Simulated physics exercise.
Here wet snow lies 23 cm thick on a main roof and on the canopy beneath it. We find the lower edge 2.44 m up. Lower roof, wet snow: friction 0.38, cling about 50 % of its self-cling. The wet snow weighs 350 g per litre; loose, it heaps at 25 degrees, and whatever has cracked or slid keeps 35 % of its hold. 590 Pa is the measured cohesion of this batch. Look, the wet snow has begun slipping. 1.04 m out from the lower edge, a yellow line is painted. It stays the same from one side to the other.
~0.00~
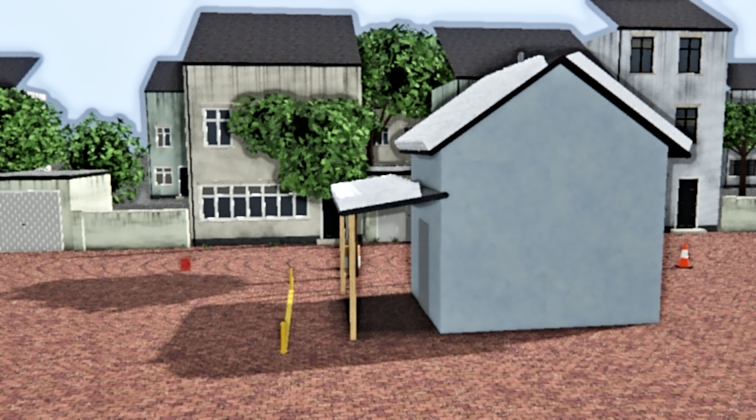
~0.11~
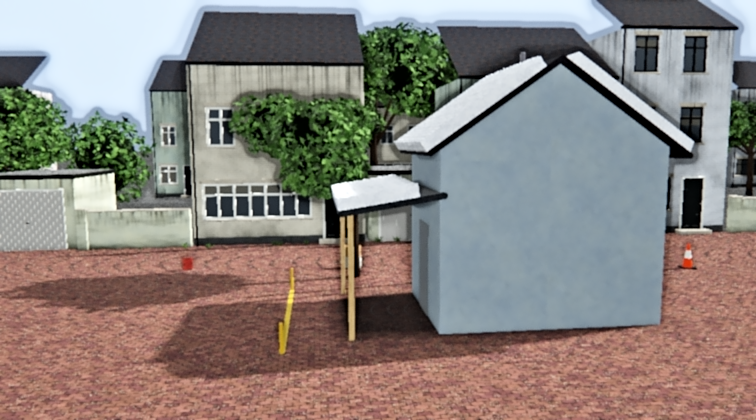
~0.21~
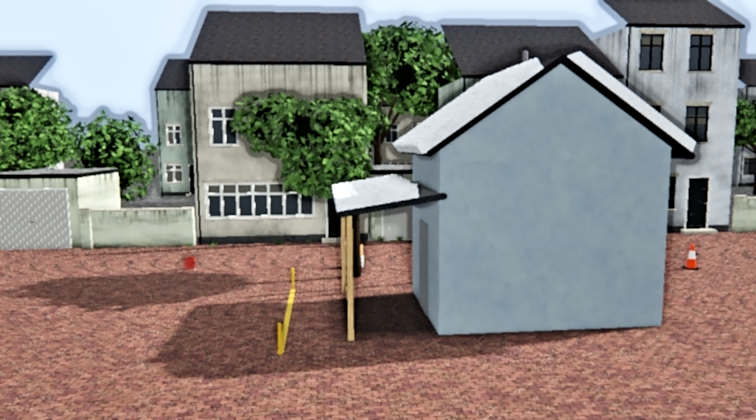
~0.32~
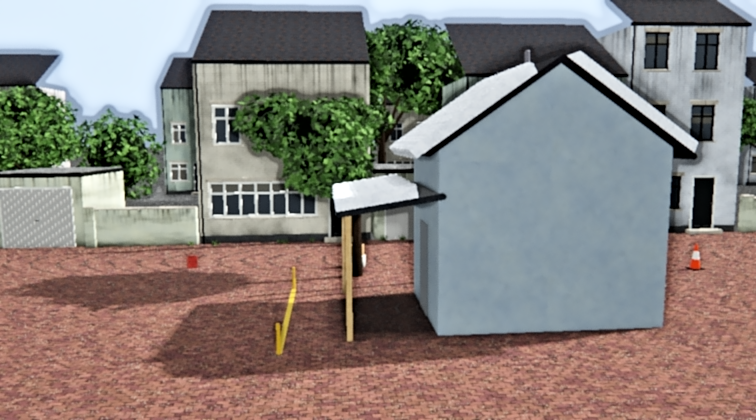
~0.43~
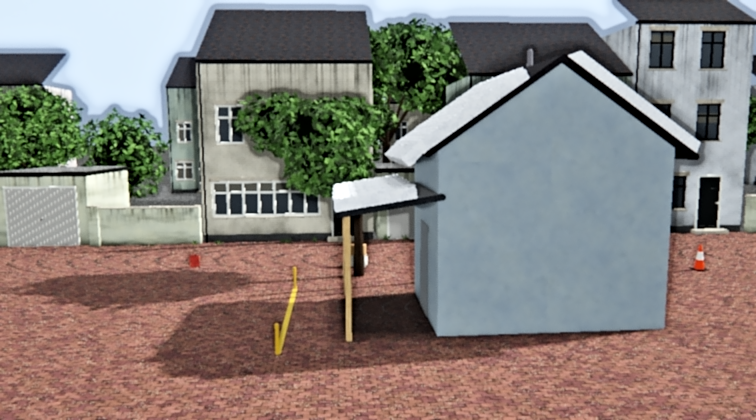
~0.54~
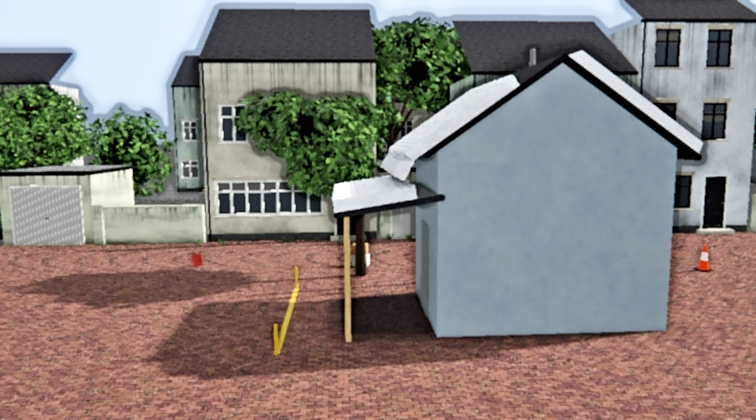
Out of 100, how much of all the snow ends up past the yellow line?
About 32 %.
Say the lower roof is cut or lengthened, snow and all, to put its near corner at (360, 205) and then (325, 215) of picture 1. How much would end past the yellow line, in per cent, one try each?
45 %, then 20 %.
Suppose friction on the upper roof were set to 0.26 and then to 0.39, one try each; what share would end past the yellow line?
Respectively near 16 % and near 4 %.
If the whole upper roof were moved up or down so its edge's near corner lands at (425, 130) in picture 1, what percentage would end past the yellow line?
Share past the line: About 55 %.
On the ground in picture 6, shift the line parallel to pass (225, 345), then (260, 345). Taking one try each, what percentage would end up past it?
I'd say near 10 percent the first time, near 20 percent the second.
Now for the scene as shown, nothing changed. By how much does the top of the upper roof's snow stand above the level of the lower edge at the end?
The snow's top stands about 0.6 m above the lower edge.
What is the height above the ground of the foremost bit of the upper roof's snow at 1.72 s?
I'd say around 1.0 metres.
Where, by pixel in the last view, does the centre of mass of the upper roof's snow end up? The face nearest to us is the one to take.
The middle is near (296, 284) in that view.
After 1.08 s, none is below the lower edge and 0 % is past the line.
After 1.72 s, 29 % is below the lower edge and 12 % is past the line.
After 2.36 s, 52 % is below the lower edge and 29 % is past the line.
After 3.00 s, 53 % is below the lower edge and 32 % is past the line.
After 3.40 s, 53 % is below the lower edge and 32 % is past the line.
